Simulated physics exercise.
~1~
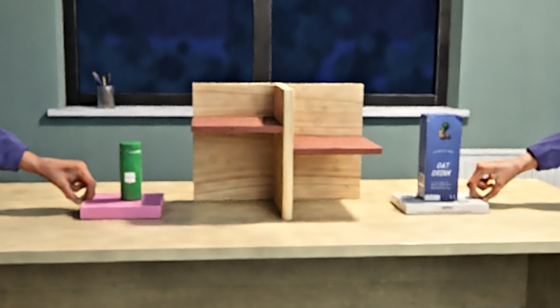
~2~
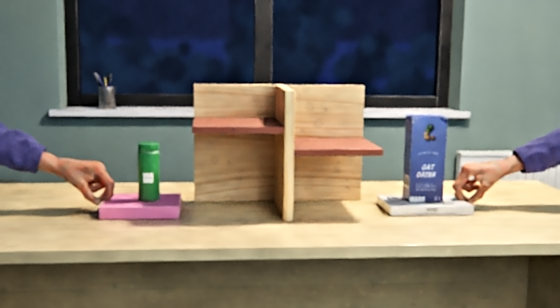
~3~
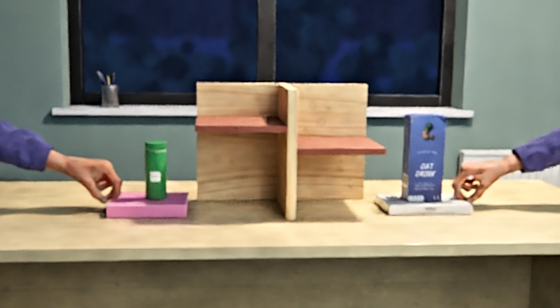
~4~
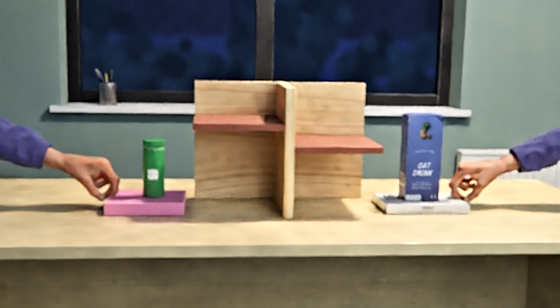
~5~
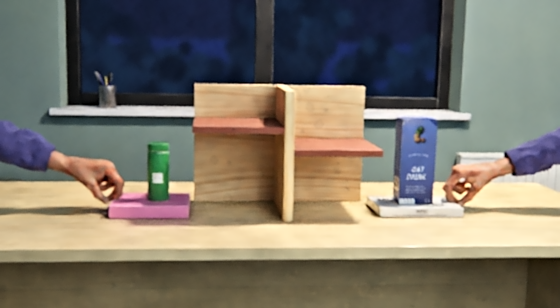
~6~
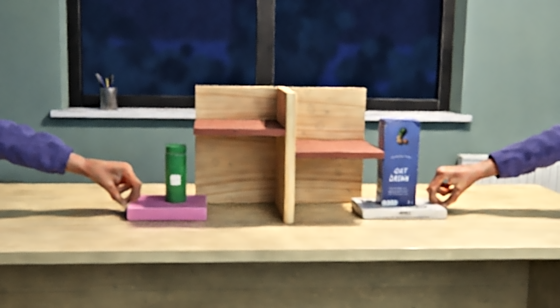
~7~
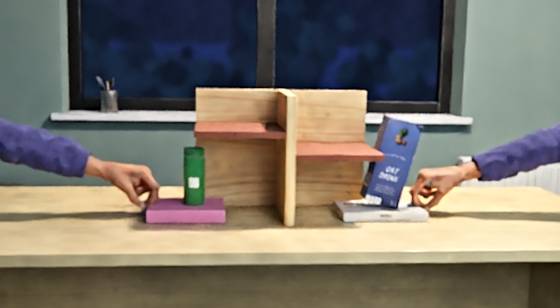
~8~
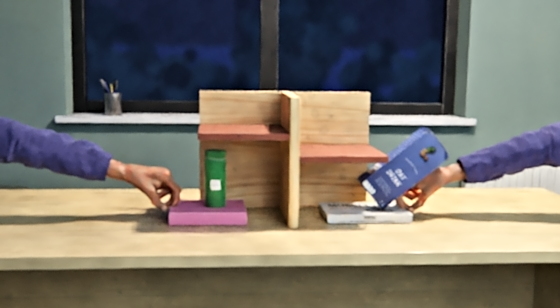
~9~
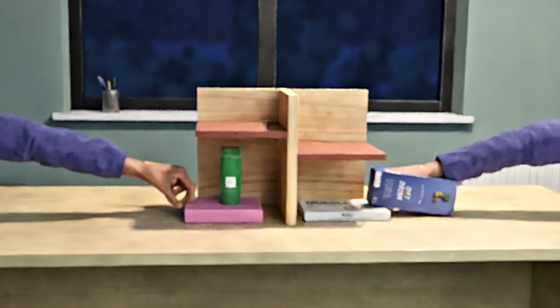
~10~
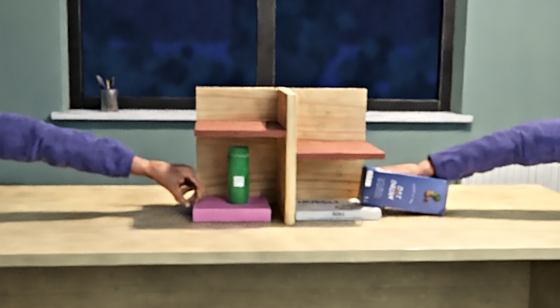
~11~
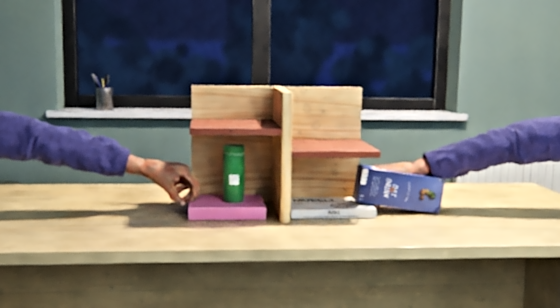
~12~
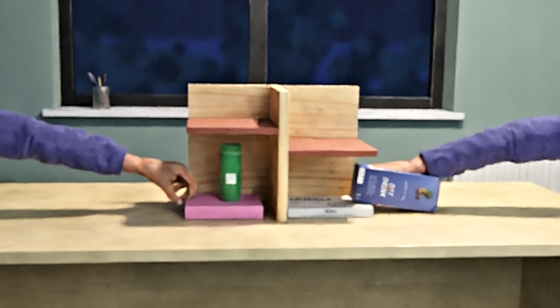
Two hands in purple sleeves reach in from either side of a pale wooden table, seen from the front by a slightly swaying camera, with a dark window behind. Between them stands a wooden rack with a reddish shelf on each side. The left hand pushes a pink tray carrying a green shaker, while the right pushes a white packet holding a tall blue carton. Both loads slide inward. The shaker passes upright beneath the left shelf, but the carton strikes the right shelf, tilts outward and topples. The shaker ends standing on its tray, the carton lying on its side beside the packet.
